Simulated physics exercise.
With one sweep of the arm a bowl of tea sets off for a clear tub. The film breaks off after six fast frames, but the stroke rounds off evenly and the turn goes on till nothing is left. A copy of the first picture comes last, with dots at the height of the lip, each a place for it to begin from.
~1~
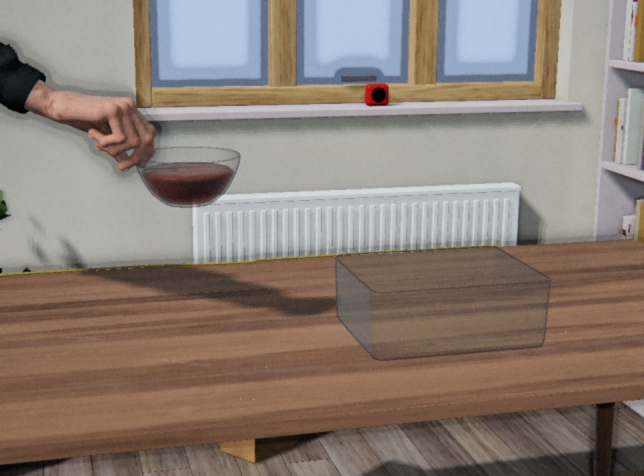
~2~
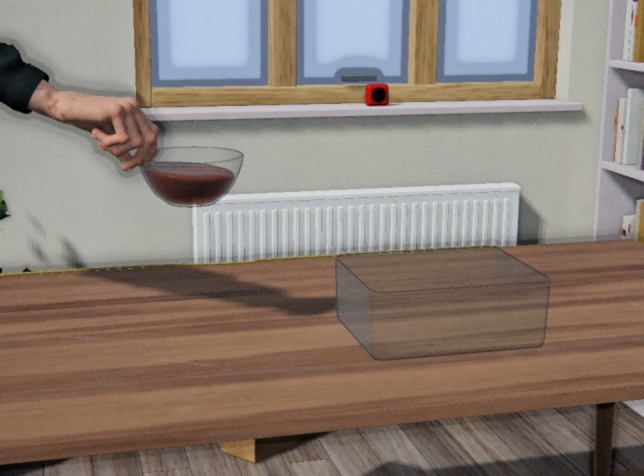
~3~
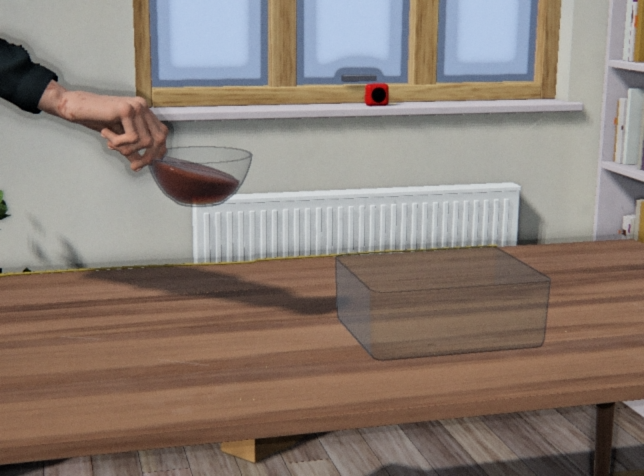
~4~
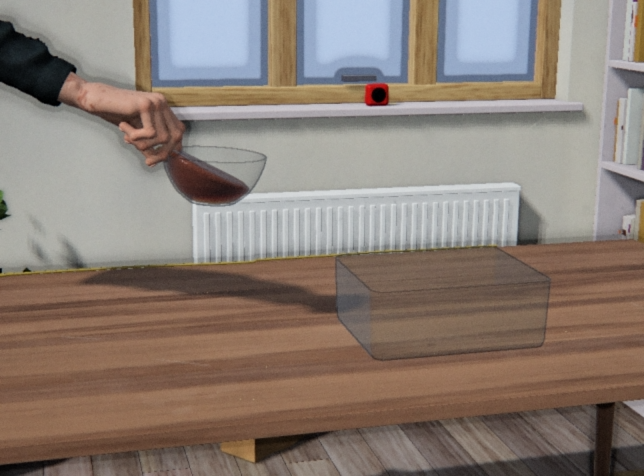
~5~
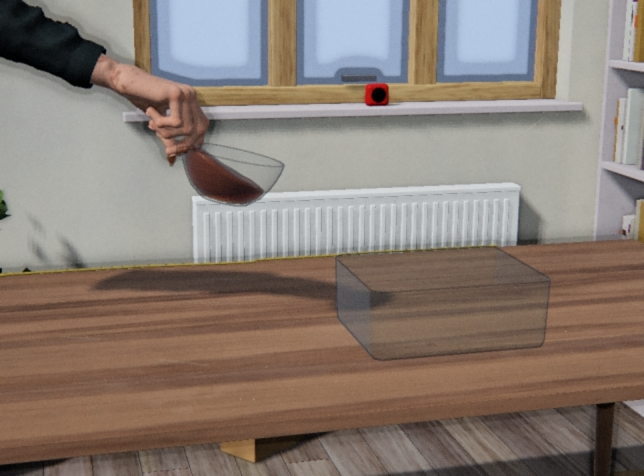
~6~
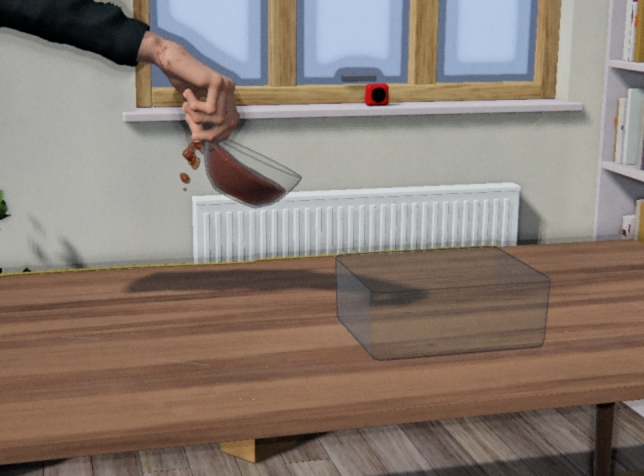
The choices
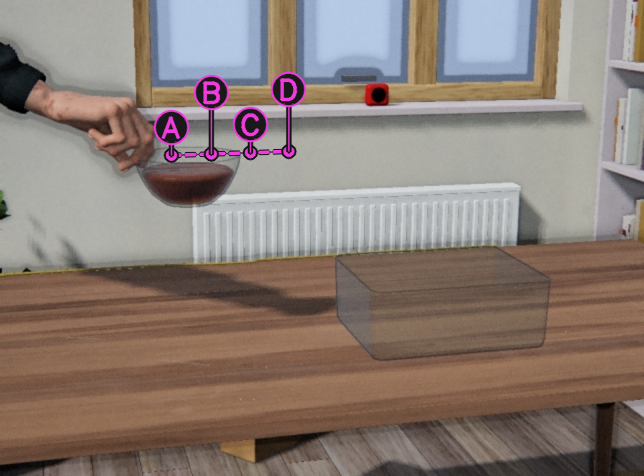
A hand carrying a glass bowl of tea rightward above a wooden table with a clear tub, tilting it as drops escape behind.
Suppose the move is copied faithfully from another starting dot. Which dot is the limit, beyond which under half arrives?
That is place B.
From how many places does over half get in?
Three.
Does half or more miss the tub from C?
No.
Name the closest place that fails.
Place A.
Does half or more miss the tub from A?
Yes.
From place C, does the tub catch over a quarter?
Yes.
On the marked copy, A at (171, 155); B at (211, 154); C at (250, 152); D at (288, 151).
For place A, about 24 % lands in the tub, 72 % falls short and 4 % goes beside or beyond.
For place B, about 63 % lands in the tub, 28 % falls short and 9 % goes beside or beyond.
For place C, about 79 % lands in the tub, 8 % falls short and 14 % goes beside or beyond.
For place D, about 81 % lands in the tub, 8 % falls short and 11 % goes beside or beyond.
